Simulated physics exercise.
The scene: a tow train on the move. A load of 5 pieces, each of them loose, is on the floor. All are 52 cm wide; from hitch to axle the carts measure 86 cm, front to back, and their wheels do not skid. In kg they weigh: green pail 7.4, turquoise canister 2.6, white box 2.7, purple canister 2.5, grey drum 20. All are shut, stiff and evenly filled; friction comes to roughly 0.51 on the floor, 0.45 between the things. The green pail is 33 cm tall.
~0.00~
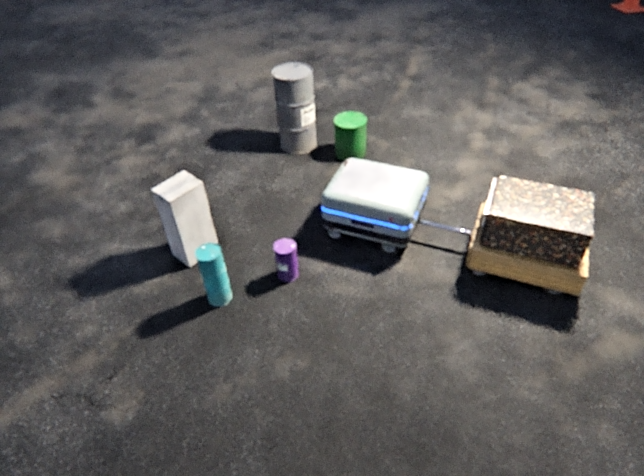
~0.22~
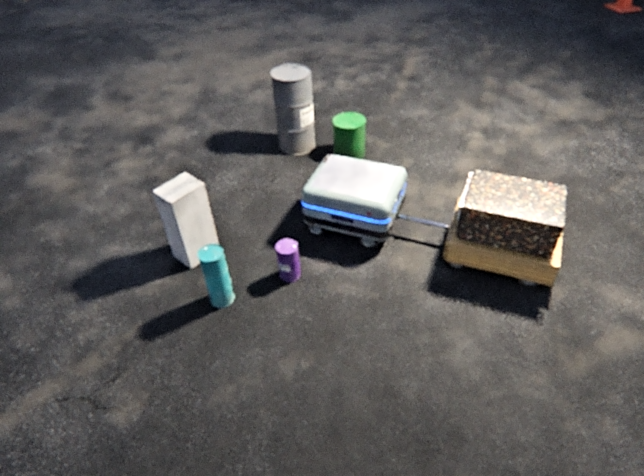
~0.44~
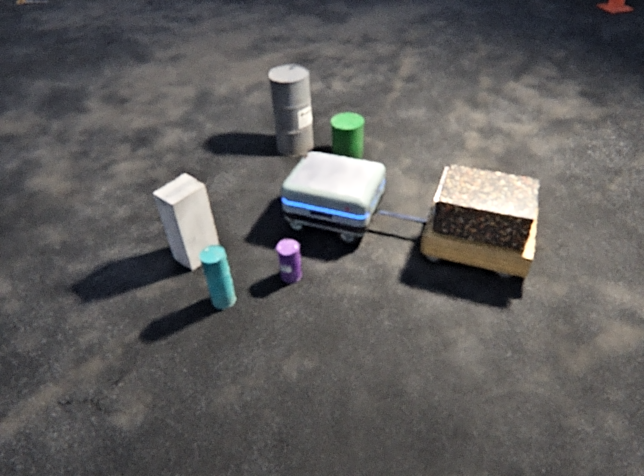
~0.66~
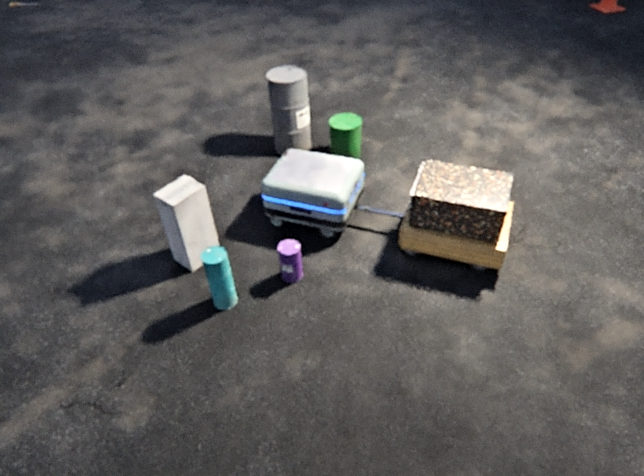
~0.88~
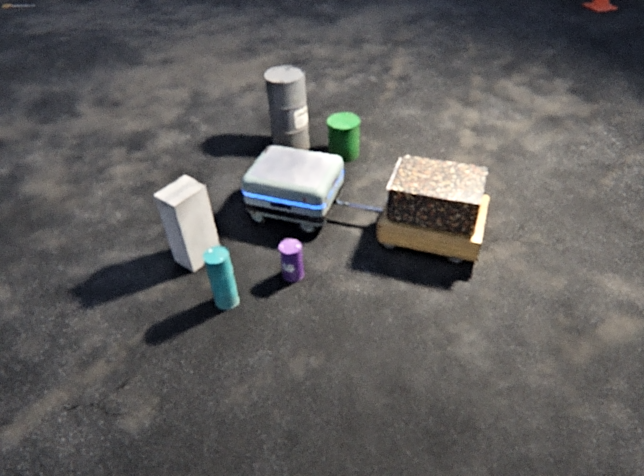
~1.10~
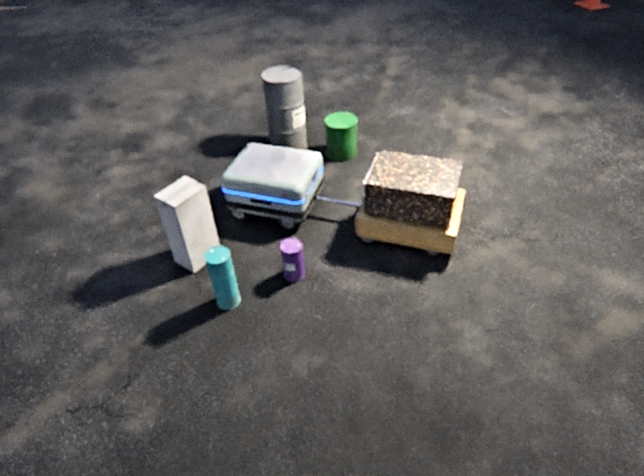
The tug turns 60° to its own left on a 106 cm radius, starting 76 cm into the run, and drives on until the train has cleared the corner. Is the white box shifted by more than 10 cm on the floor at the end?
The white box leaves its spot.
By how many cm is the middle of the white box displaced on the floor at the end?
About 46 cm.
After 2.00 s, tug 140 cm along.
After 3.10 s, tug 217 cm along; white box slid 15 cm near (171, 237).
After 4.10 s, tug 287 cm along; white box slid 45 cm near (132, 264).
At rest (5.6 s), not toppled but over 10 cm from the start, white box; the other 4 in place, give or take 10 cm. Seen from the same camera at the end, white box near (131, 267).
